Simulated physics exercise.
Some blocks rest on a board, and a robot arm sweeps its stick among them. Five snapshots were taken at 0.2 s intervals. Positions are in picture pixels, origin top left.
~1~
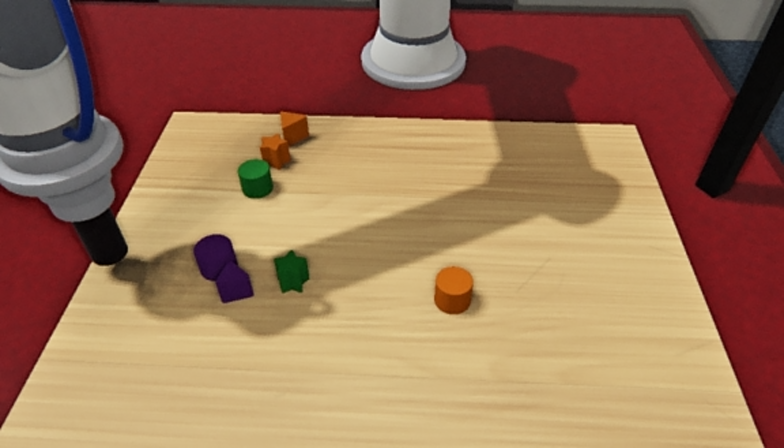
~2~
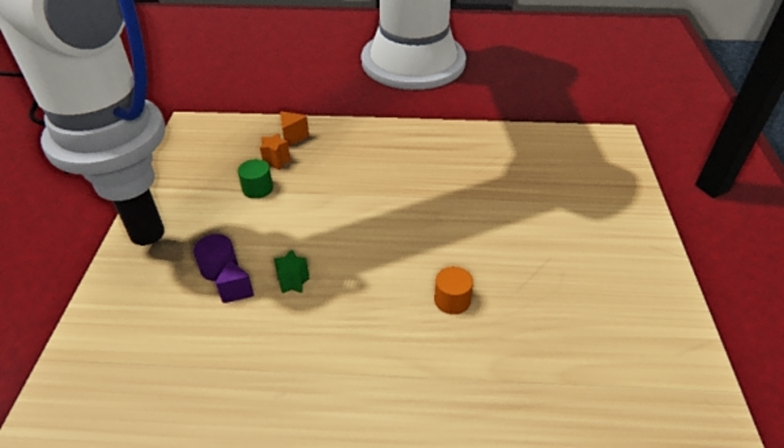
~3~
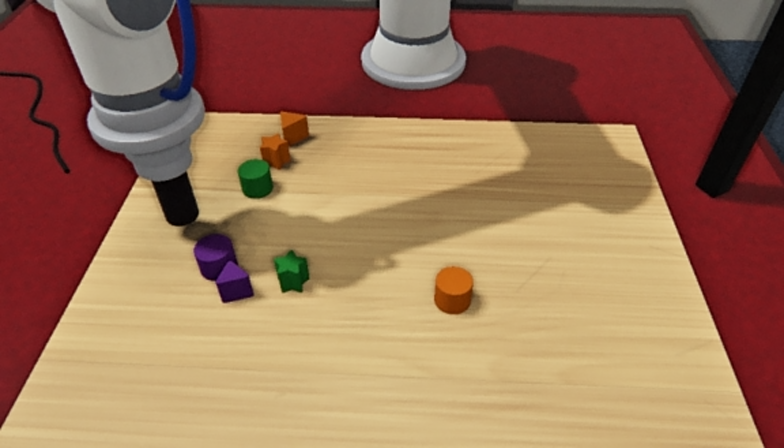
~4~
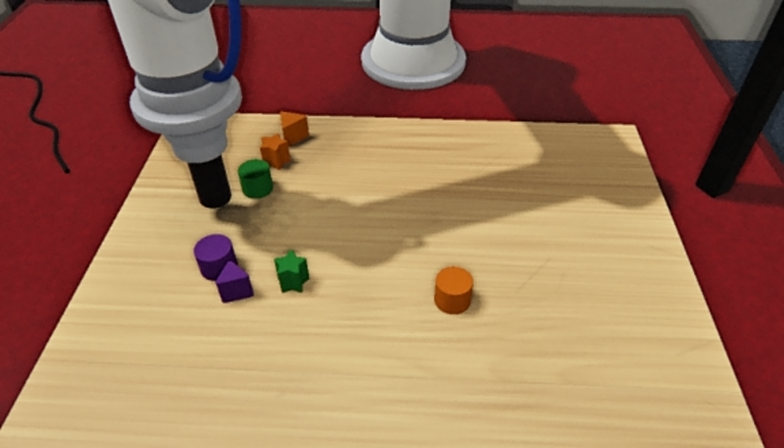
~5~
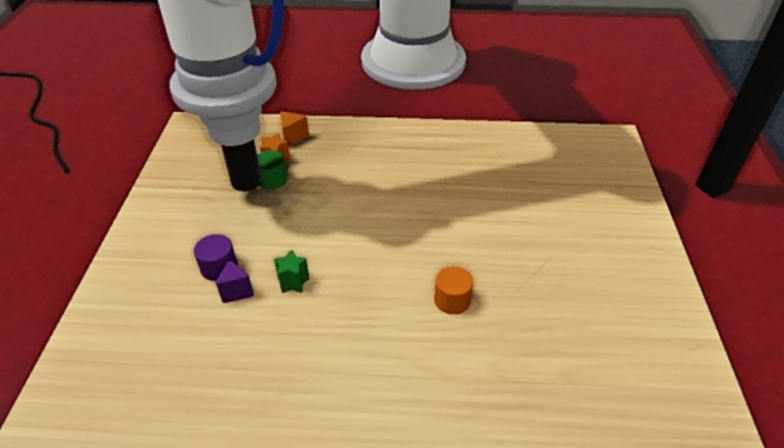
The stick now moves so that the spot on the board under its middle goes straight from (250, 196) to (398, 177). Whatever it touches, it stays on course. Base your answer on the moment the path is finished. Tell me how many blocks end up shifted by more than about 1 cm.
I'm going with one.
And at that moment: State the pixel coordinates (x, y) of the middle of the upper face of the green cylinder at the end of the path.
The centre of its top face lies at (296, 150).
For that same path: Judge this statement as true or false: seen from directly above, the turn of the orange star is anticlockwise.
This is true.
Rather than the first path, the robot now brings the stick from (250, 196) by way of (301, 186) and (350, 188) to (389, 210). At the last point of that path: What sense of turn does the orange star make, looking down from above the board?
It spins anti-clockwise.
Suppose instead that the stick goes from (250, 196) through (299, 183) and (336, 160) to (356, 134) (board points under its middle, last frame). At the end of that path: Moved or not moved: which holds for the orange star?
From what I can tell, it won't keep its place.
What follows on the original path. One third of the way, stick (299, 176); green cylinder (296, 150); orange star (275, 138), turned 30° anticlockwise.
Two thirds of the way, stick (349, 170); green cylinder (296, 150); orange star (275, 138), turned 30° anticlockwise.
At the end, stick (398, 163); green cylinder (296, 150); orange star (275, 138), turned 30° anticlockwise.
